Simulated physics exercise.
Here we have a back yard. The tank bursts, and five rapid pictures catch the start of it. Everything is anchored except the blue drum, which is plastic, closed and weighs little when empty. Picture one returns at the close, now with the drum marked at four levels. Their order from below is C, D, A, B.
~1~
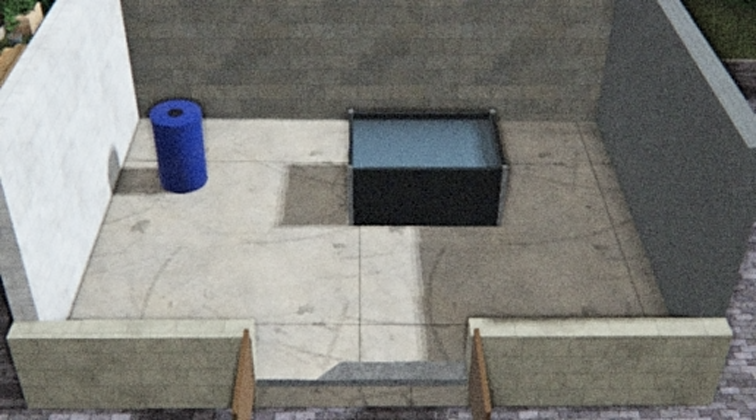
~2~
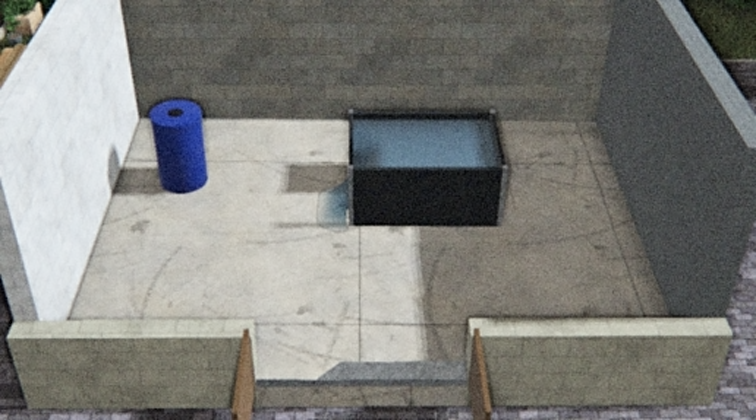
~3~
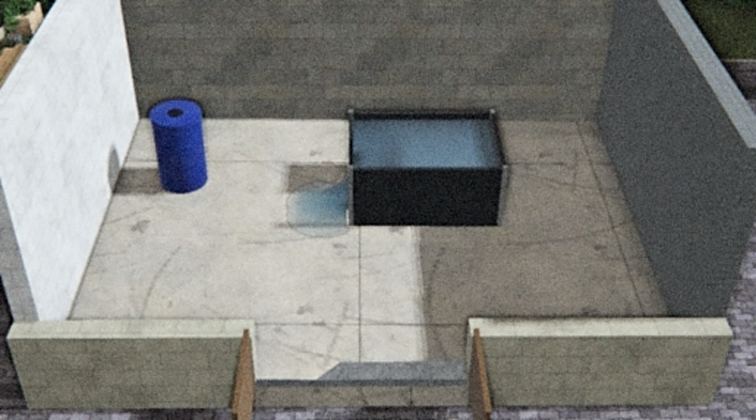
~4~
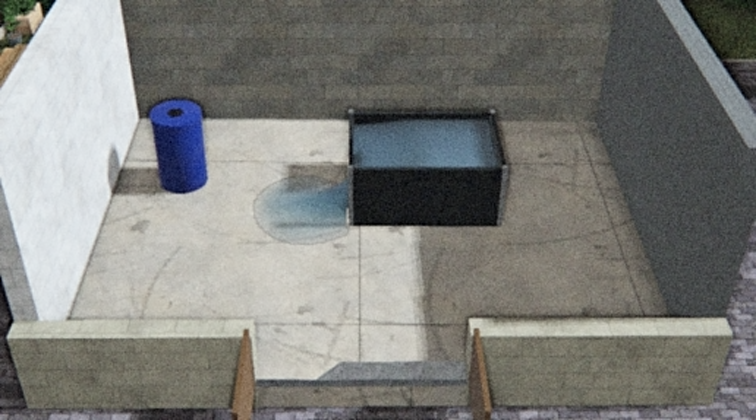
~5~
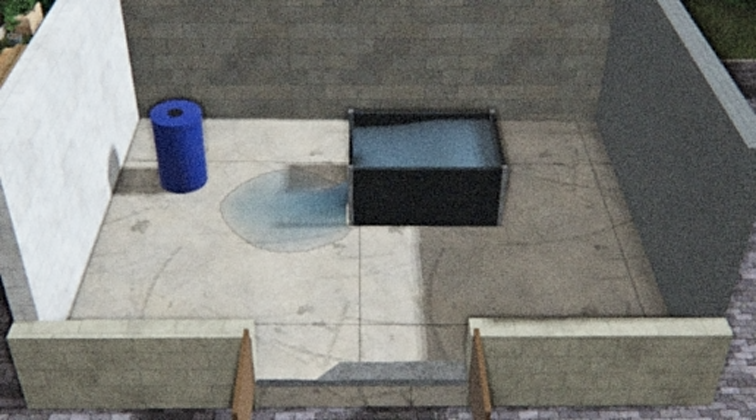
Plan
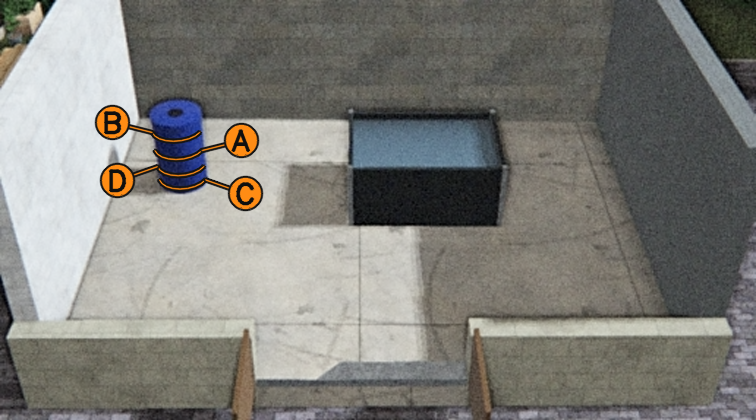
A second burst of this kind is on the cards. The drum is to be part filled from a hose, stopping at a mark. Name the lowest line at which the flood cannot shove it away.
I would pick level D.
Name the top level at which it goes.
C it is.
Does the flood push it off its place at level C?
Yes, that goes wrong.
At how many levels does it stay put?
Three of them.
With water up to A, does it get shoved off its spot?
No.
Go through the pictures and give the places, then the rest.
In the first frame, lid of the blue drum at (175, 113); tank full, its middle at (424, 145); open gate at (362, 323).
In the second frame, 1 % of the ground under water, its edge towards the drum at (328, 193).
In the third frame, 2 % of the ground under water, its edge towards the drum at (296, 198).
In the fourth frame, 4 % of the ground under water, its edge towards the drum at (271, 189).
In the fifth frame, lid of the blue drum at (175, 113); 7 % of the ground under water, its edge towards the drum at (238, 192).
In orange, A at (175, 159); B at (173, 141); C at (180, 189); D at (178, 175); from the bottom up C, D, A, B.
For level A, it does not move.
For level B, it does not move.
For level C, it is pushed about 3 times its own width away.
For level D, it does not move.
